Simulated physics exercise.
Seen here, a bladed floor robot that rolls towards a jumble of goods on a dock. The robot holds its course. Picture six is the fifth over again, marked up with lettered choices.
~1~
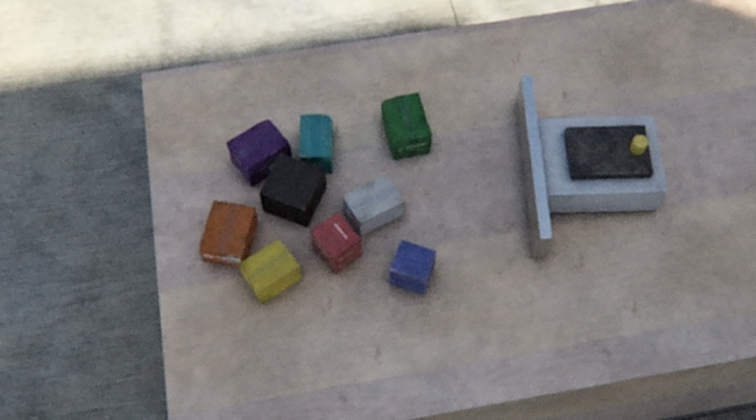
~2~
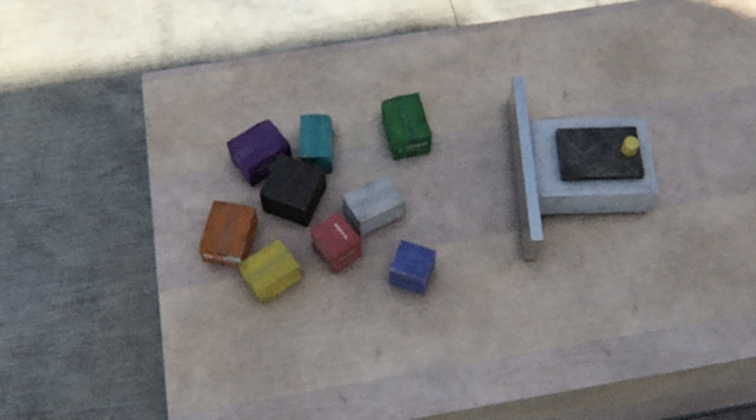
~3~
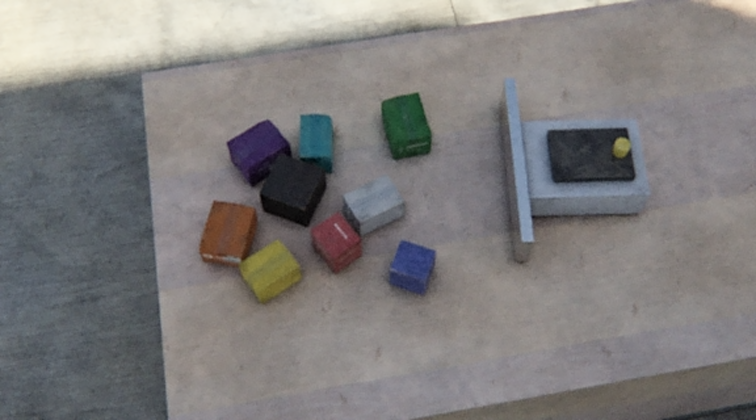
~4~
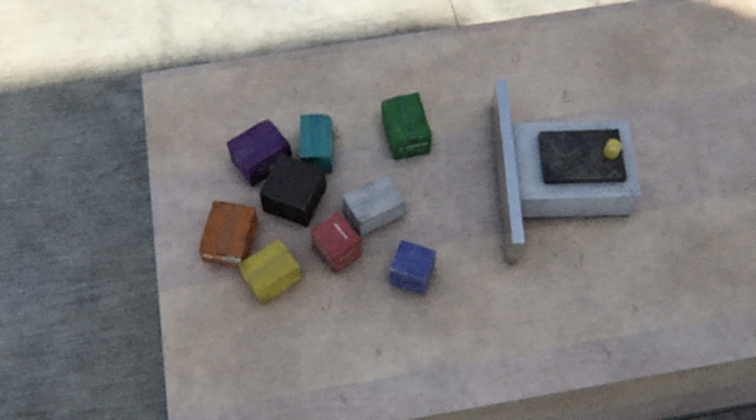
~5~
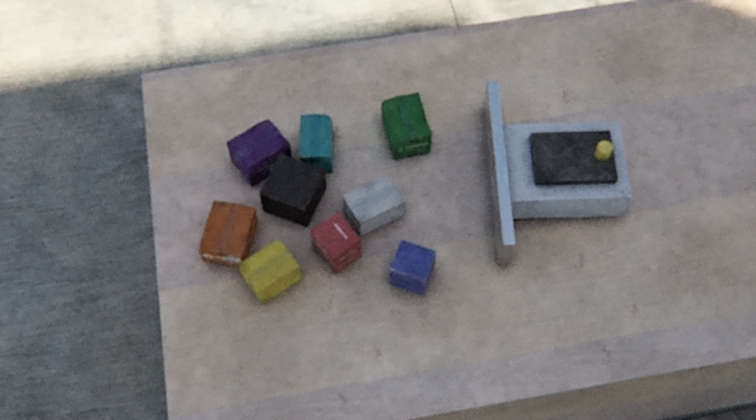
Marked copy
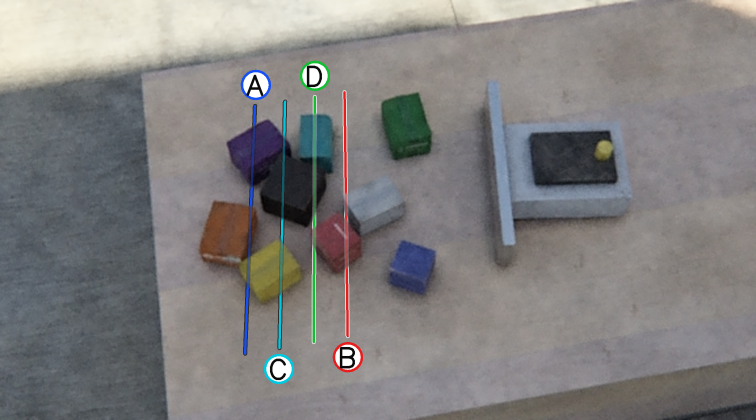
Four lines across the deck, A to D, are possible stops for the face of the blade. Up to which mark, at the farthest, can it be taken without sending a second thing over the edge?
Stop at A.
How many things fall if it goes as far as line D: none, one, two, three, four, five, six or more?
The count is none.
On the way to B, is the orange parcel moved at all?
No.
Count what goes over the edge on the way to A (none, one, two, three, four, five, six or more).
In all, none.
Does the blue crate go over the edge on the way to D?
No.
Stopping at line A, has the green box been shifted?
Yes.
On the marked copy, A at (250, 222); B at (346, 206); C at (282, 216); D at (314, 211).
Taking A. A third of the way, robot (477, 171); green box (382, 128); blue crate (389, 276).
Two thirds of the way, robot (387, 186); orange parcel (216, 242); purple parcel (218, 145).
When it is over, robot (317, 197); orange parcel (159, 260); purple parcel (153, 154); none fallen.
As for the rest, B is within the limit but short; C is within the limit but short; D is within the limit but short.
